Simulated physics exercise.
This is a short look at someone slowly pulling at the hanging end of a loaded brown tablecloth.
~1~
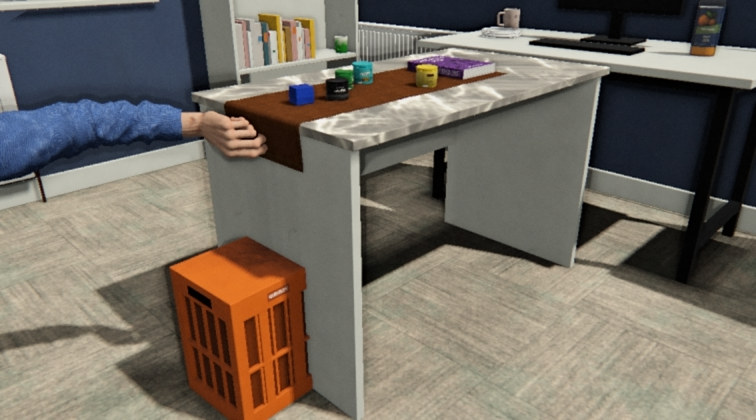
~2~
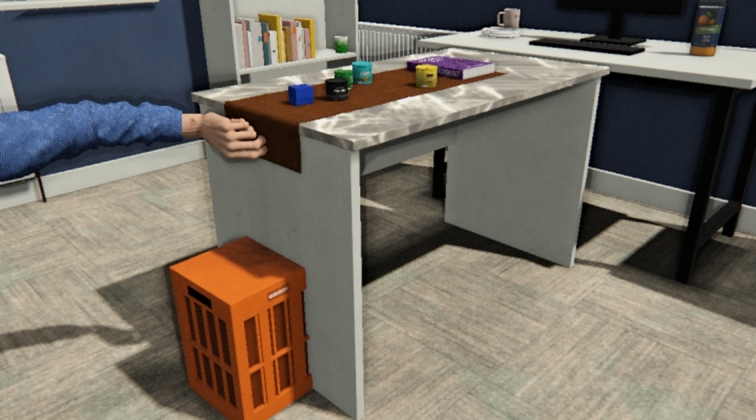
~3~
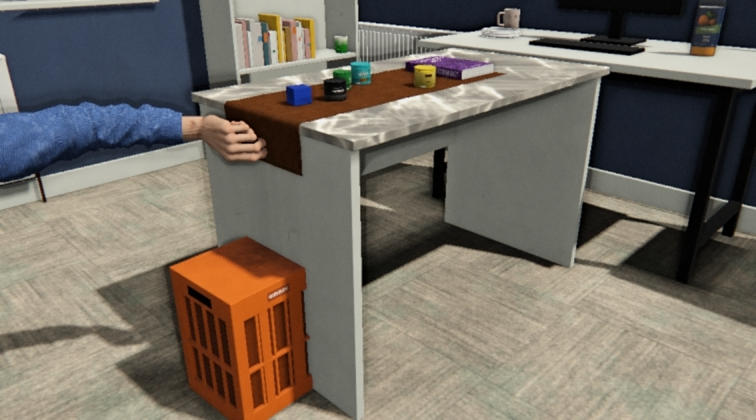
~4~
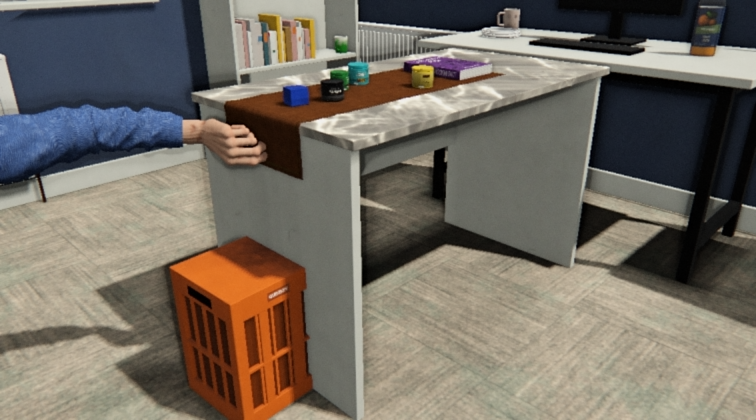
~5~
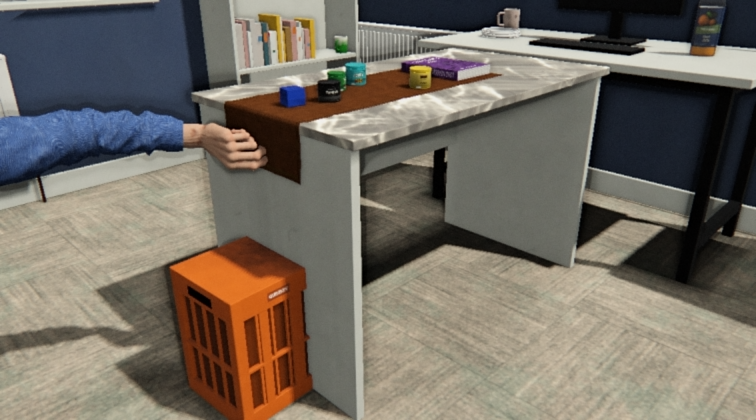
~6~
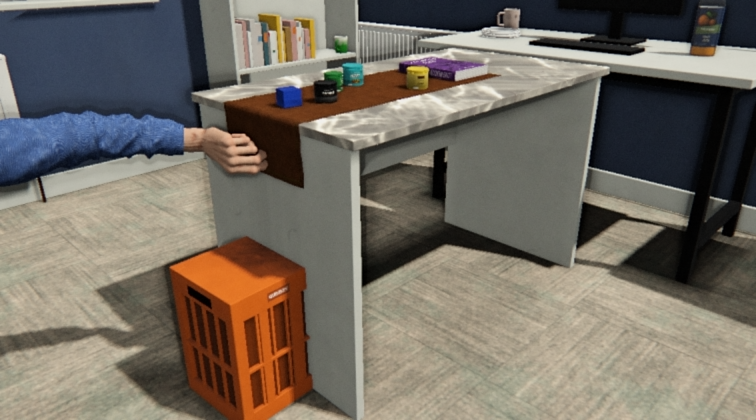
A hand slowly pulling the hanging end of a brown tablecloth downward, with colourful pots, cube and book shifting slightly left.
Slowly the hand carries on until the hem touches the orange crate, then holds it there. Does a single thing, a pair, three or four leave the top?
Two items fall.
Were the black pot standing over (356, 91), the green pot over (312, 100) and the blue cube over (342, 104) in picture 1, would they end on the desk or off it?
Note - black pot retained, green pot lost, blue cube lost.
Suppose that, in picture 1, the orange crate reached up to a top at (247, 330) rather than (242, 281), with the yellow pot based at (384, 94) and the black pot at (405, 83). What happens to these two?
The yellow pot? Lost. The black pot? Safe.
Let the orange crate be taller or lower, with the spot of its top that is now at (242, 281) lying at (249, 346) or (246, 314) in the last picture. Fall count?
That would be 4 and 3.
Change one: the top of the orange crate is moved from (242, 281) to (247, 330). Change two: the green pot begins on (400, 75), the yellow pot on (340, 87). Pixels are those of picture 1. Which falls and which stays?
Outcome for the green pot: It stays. Outcome for the yellow pot: It is lost.
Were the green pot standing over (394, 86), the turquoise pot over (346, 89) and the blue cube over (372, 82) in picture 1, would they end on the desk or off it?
The green pot does not fall; the turquoise pot stays on; the blue cube survives.
Soon after, hem near (266, 207); all still up.
After that, hem on the crate; blue cube and black pot gone.
In the end, hem on the crate; blue cube and black pot gone. It carries off two.
